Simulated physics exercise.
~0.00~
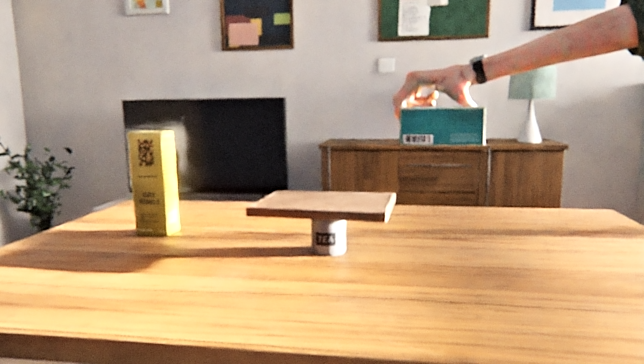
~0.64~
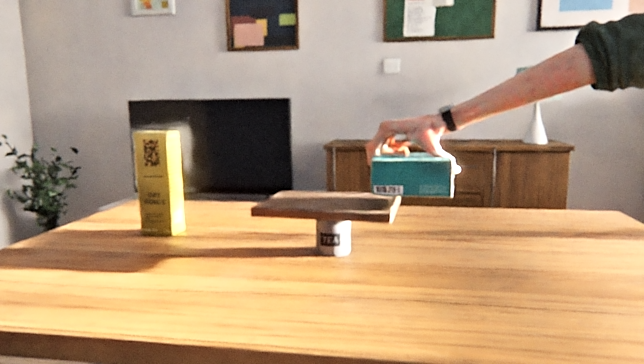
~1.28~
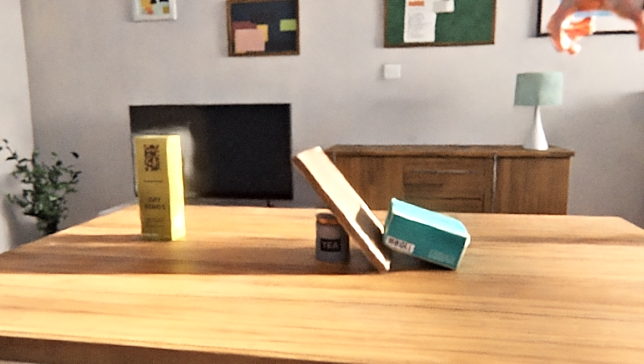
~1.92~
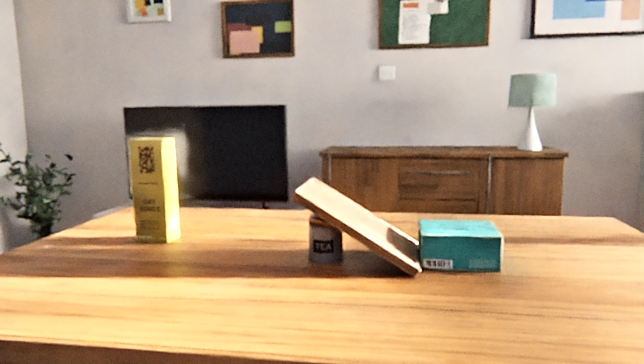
In the video, a hand lowers a turquoise box toward the right end of a brown tray balanced on a grey jar, near a yellow carton. The tray tips and the box falls, ending on the table beside the tray, which leans against the upright jar.
